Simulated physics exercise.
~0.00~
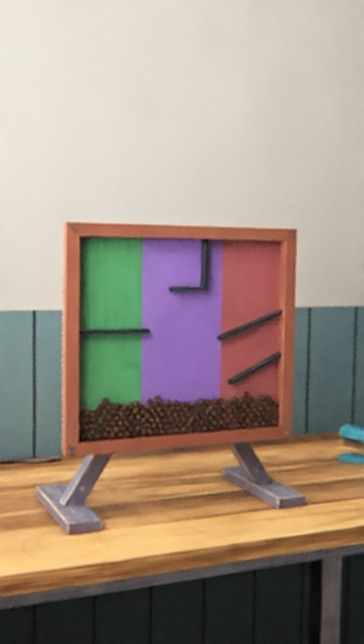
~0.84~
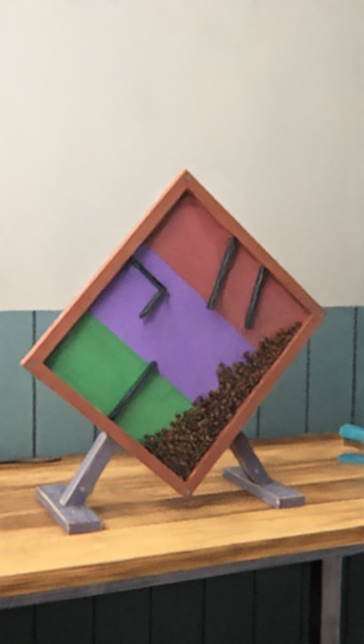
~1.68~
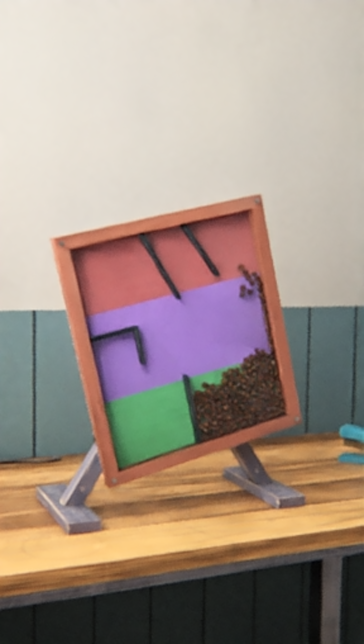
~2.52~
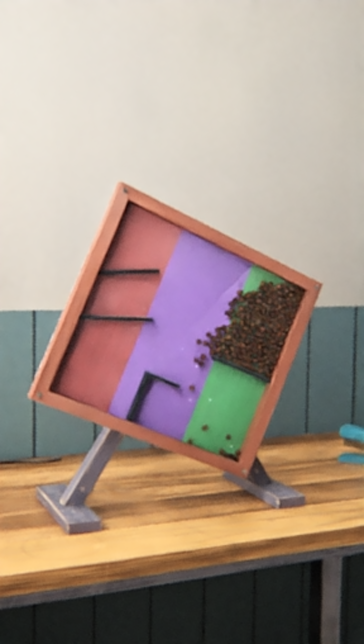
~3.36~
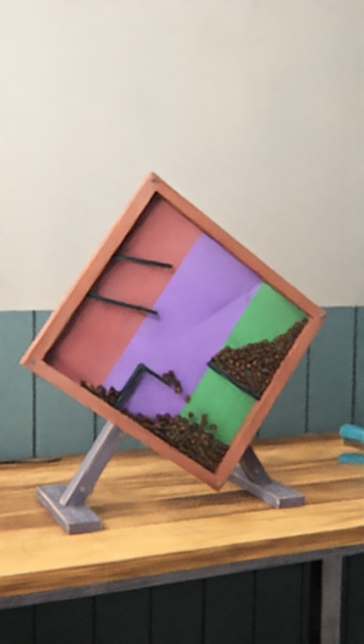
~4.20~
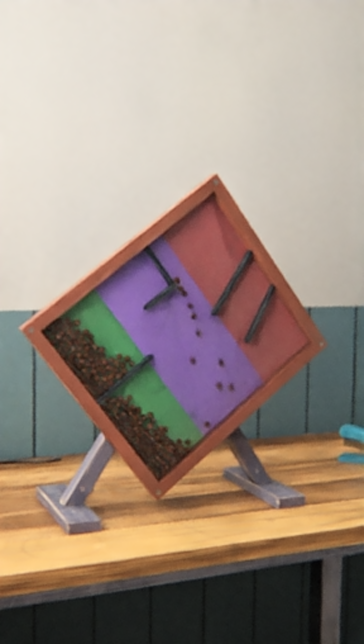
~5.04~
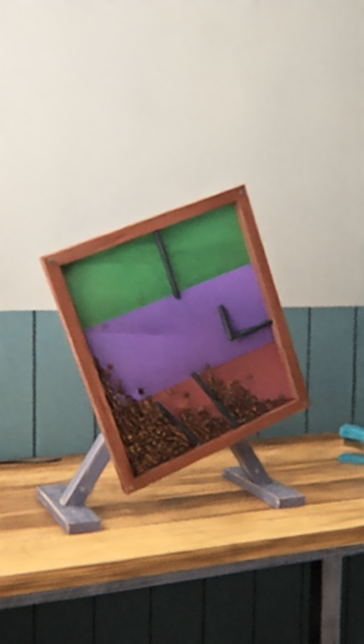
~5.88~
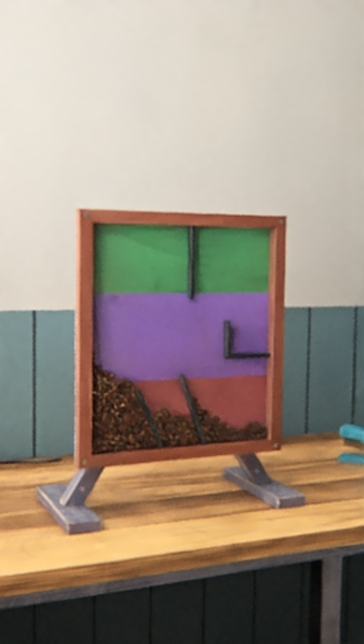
A square wooden-framed box of dark beads turned anticlockwise on its stand, spilling them across its green and purple strips, then swung back clockwise well past its starting position and stopped with the red strip lowest, most beads heaped there toward the left.
